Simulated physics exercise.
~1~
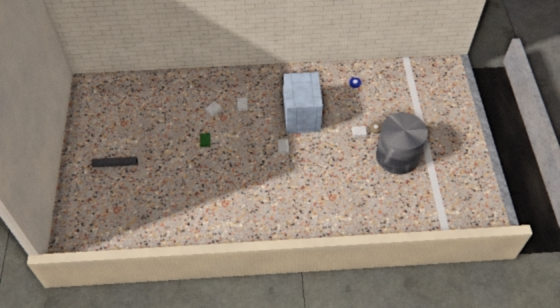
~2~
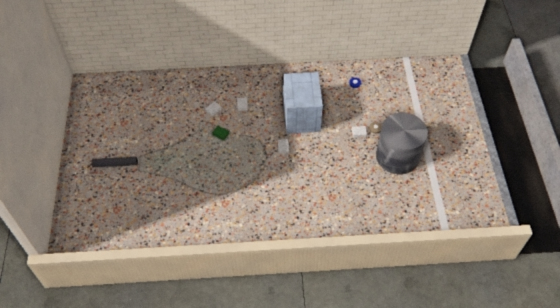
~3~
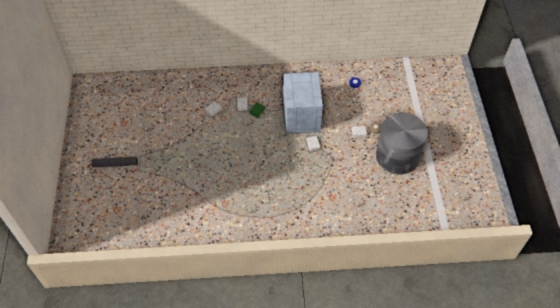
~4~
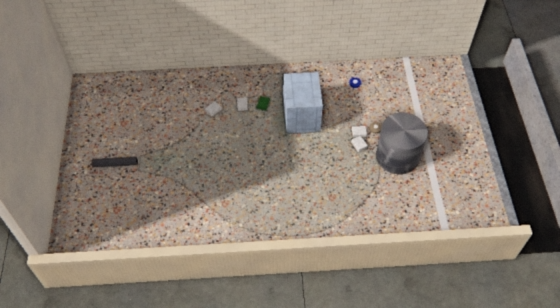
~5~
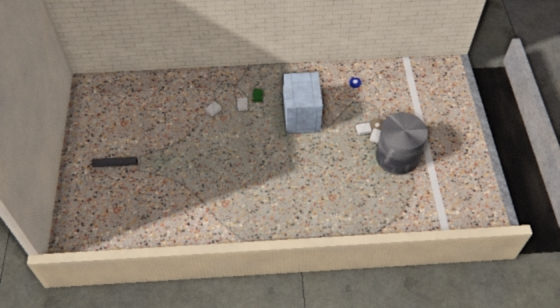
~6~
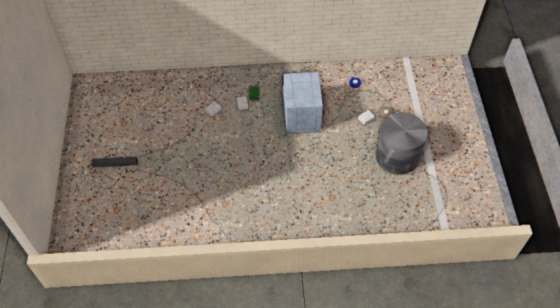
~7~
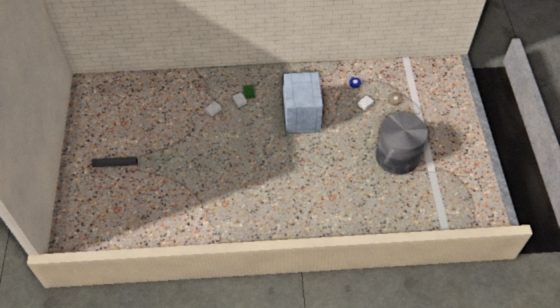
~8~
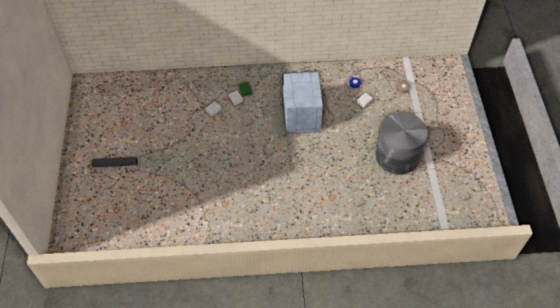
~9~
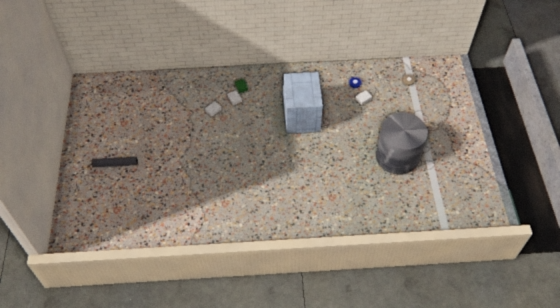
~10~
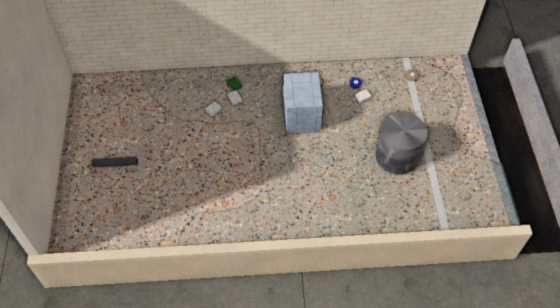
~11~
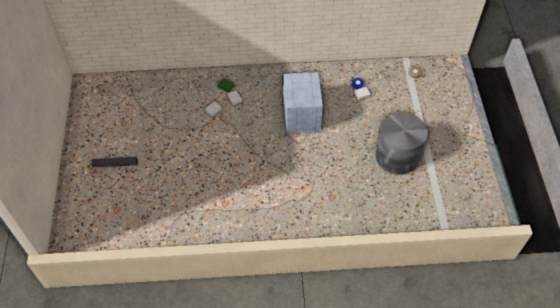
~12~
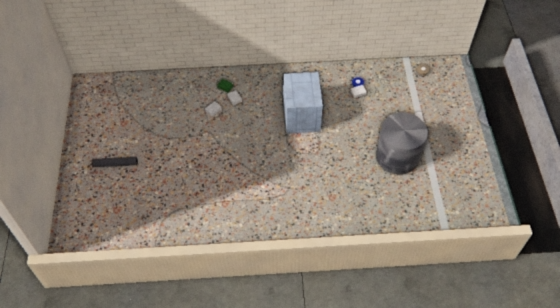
A thin sheet of water spreads from the left across a speckled floor, nudging a green piece right and then back up and left, while pale pieces drift around a dark cylinder; one ends past the white stripe, the blue one staying short.
